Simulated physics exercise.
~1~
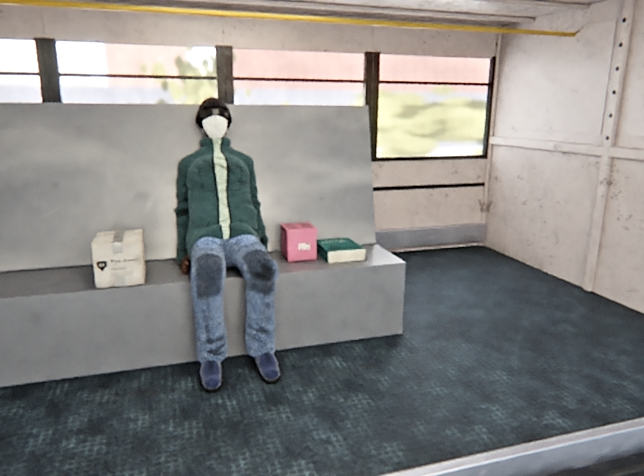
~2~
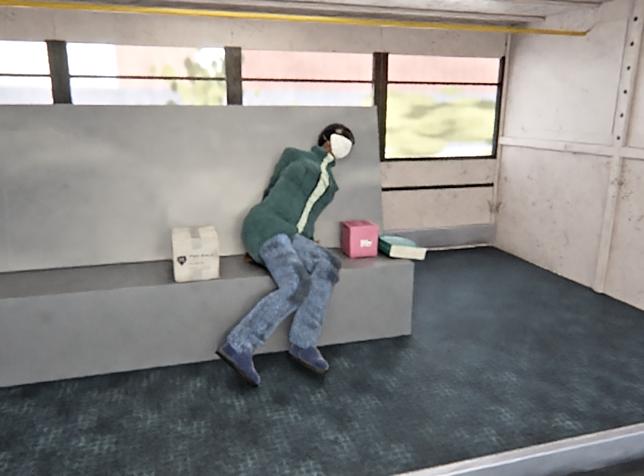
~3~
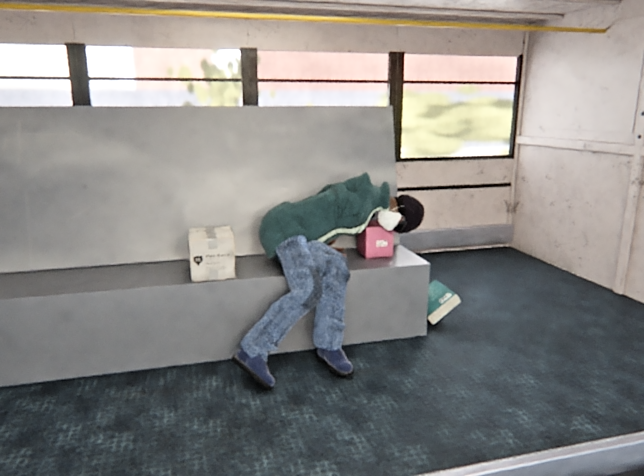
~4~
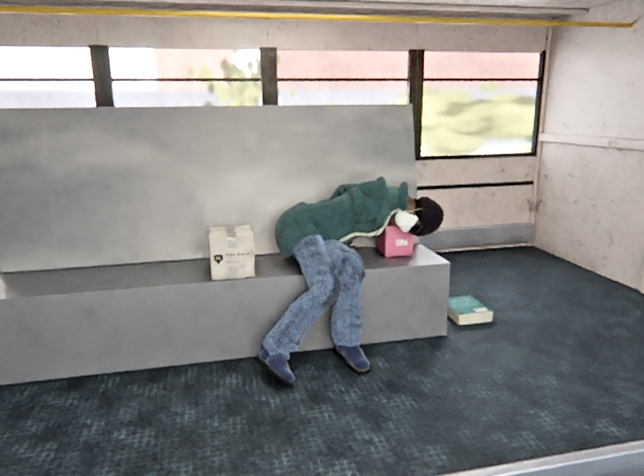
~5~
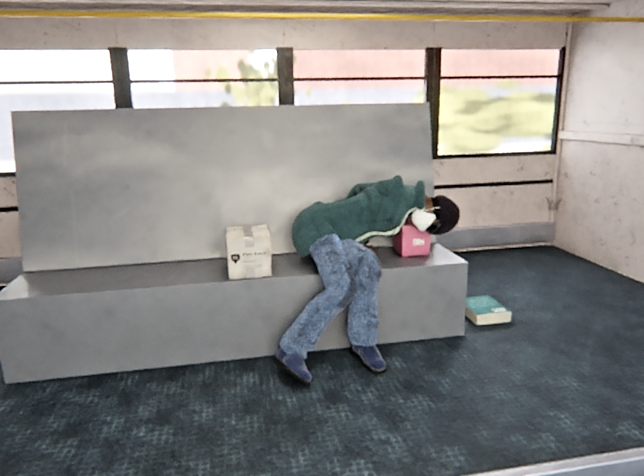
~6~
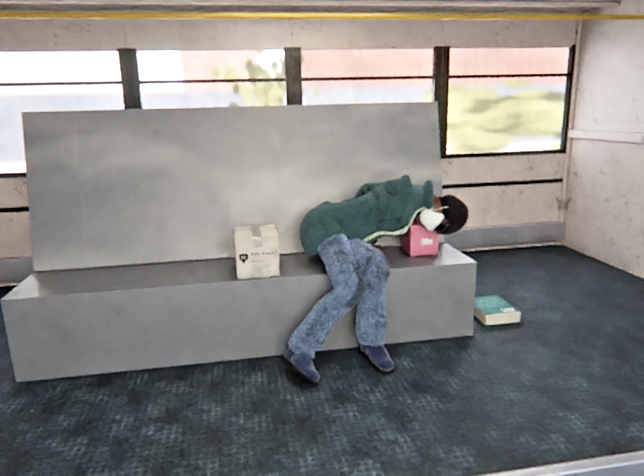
The clip shows a masked person in a green jacket on a gray bench between boxes, toppling right until slumped over a pink box. A teal book-like item slides off the bench end onto the floor, while the white and pink boxes stay on the seat.
